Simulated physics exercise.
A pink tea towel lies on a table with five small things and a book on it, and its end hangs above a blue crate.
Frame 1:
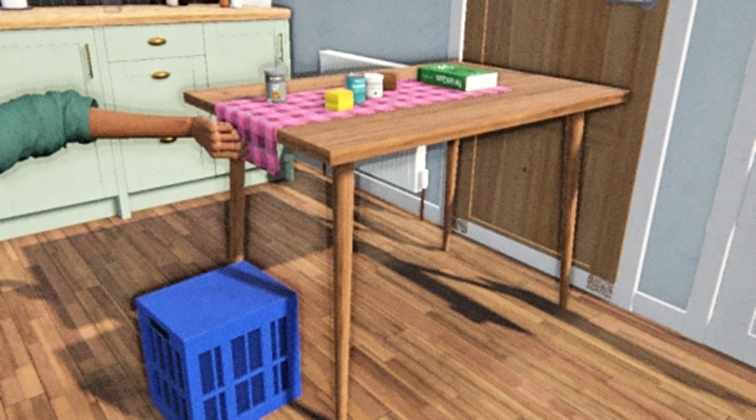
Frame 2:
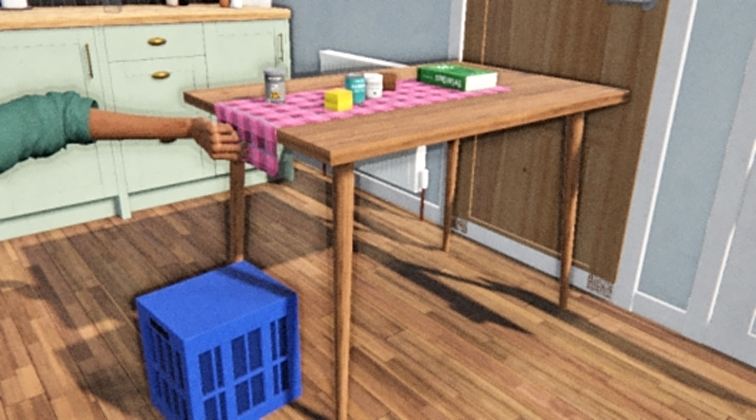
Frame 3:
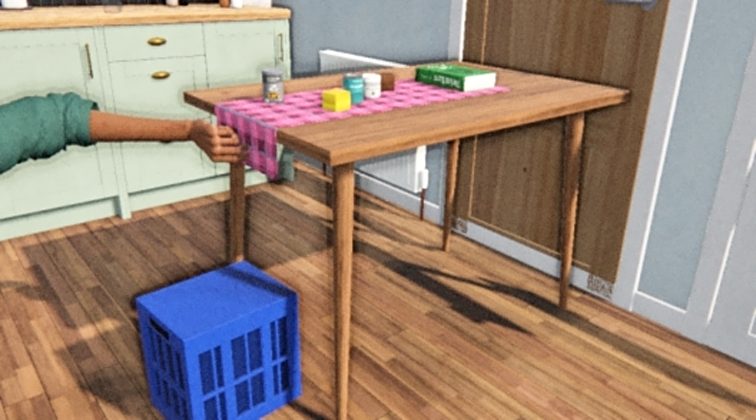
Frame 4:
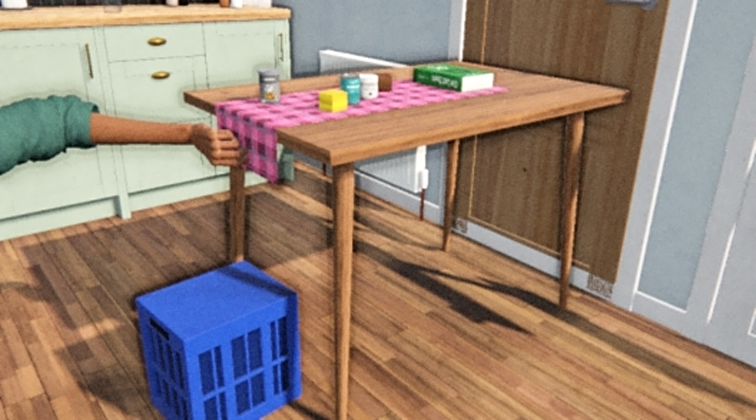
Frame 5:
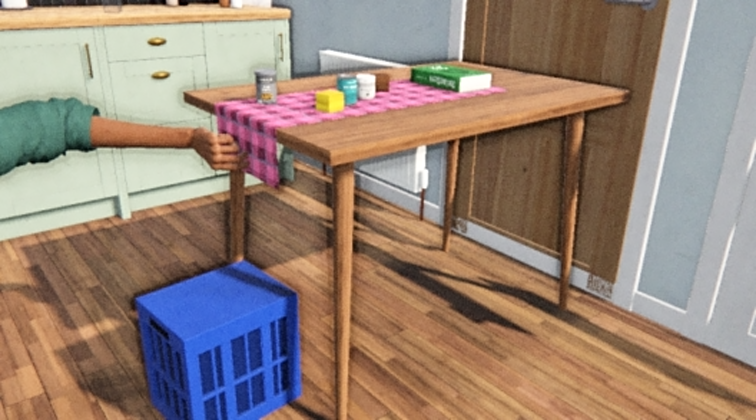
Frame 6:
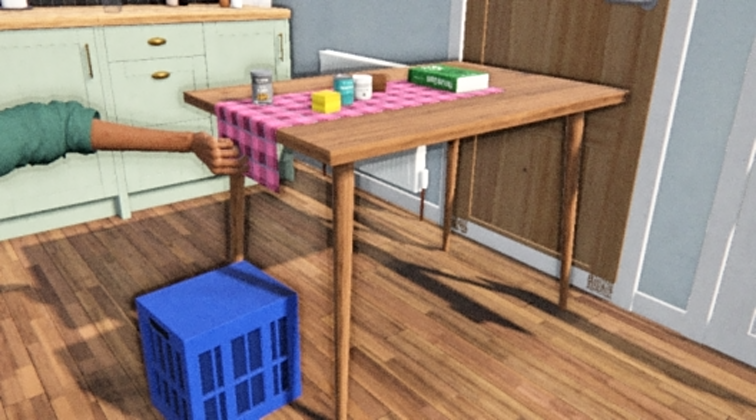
In a kitchen, a hand slowly pulls a pink checked cloth down over a table's edge, the objects on it shifting slightly left.
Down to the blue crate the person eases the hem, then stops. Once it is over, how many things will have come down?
By then three will have come down.
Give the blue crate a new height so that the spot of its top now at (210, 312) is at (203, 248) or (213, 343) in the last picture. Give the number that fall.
For the first height 1, for the second 4.
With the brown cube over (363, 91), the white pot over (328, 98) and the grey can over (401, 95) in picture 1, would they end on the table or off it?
The brown cube keeps its place on top; the white pot tumbles off; the grey can stays on.
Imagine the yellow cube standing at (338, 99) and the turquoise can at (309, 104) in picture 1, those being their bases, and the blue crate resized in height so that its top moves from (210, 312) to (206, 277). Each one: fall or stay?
In the end the yellow cube rides it out; meanwhile the turquoise can gets dislodged.
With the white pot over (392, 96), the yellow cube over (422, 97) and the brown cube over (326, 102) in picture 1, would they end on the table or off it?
In the end the white pot is still on top, the yellow cube is still on top, and the brown cube is no longer on top.
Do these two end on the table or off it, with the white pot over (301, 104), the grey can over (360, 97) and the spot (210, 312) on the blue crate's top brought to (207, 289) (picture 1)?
The white pot is lost, the grey can stays put.
Soon after, hem near (249, 232); grey can gone.
Then, hem near (250, 274); grey can and yellow cube gone.
At rest, hem on the crate; grey can, yellow cube and turquoise can gone. The table loses three.
